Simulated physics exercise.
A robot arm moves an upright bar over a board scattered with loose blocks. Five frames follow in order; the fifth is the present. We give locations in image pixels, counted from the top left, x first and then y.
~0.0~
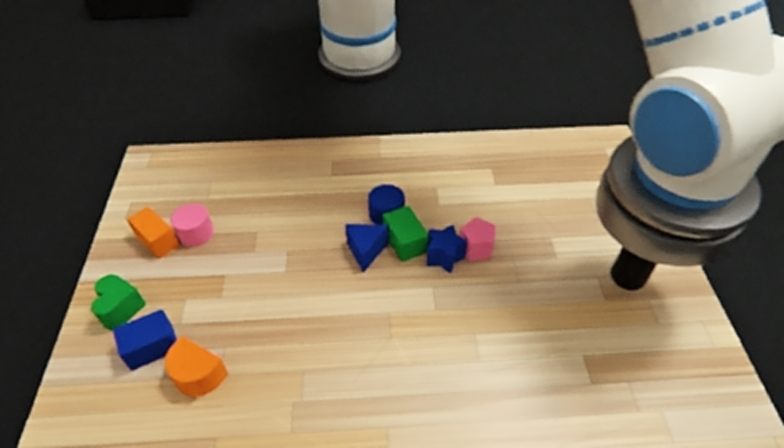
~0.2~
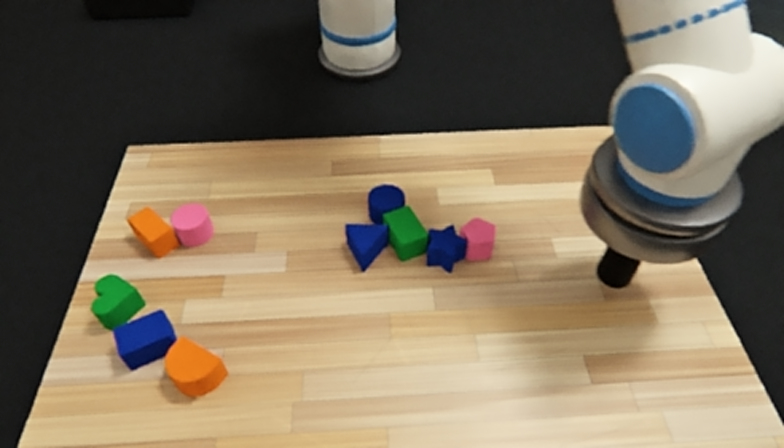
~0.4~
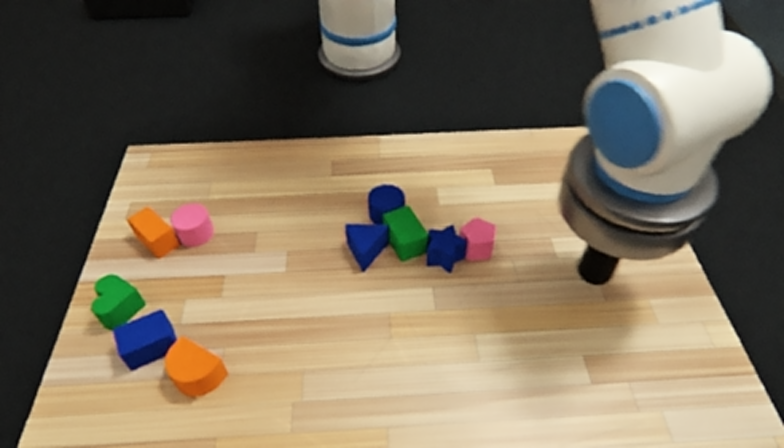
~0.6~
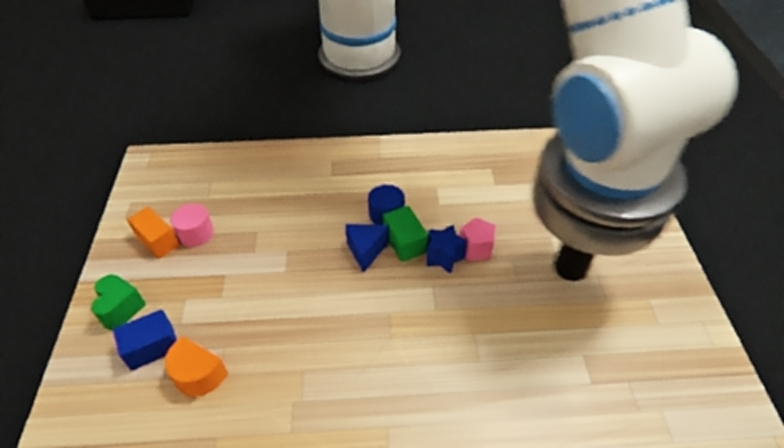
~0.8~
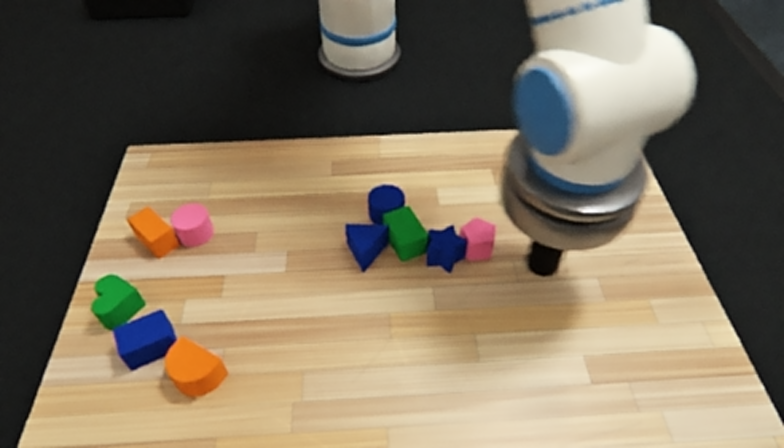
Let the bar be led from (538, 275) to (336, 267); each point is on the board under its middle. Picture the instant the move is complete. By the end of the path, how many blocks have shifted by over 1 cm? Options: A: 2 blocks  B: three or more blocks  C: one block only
My pick is B.
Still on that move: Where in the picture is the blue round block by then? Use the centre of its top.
I predict (377, 175).
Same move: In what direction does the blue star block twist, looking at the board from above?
It twists clockwise.
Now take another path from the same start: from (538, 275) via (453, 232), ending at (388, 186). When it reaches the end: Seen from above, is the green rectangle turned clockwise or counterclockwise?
Answer: Clockwise.
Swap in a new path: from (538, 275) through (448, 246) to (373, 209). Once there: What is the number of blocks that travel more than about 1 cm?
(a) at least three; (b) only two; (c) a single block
Choice a: At least three.
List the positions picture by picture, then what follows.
Lower end of the bar (627, 278), tops of blocks, blue triangular piece (365, 234), blue round block (387, 196), green rectangle (406, 224), blue star block (446, 239), in the first picture.
Bar (613, 276), blocks as before, in the second picture.
Bar (594, 273), blocks as before, in the third picture.
Bar (570, 269), blocks as before, in the fourth picture.
Bar (542, 265), blue triangular piece (365, 234), blue round block (387, 196), green rectangle (406, 224), blue star block (446, 239), in the fifth picture.
What follows on the original path. One third of the way, bar (472, 263); nothing pushed yet.
Two thirds of the way, bar (403, 260); blue triangular piece (337, 229), turned 75° anticlockwise; blue round block (376, 180); green rectangle (367, 208), turned 35° clockwise; blue star block (390, 230), turned 25° clockwise.
At the end, bar (334, 257); blue triangular piece (312, 223), turned 80° anticlockwise; blue round block (377, 175); green rectangle (352, 198), turned 70° clockwise; blue star block (351, 227), turned 75° clockwise.
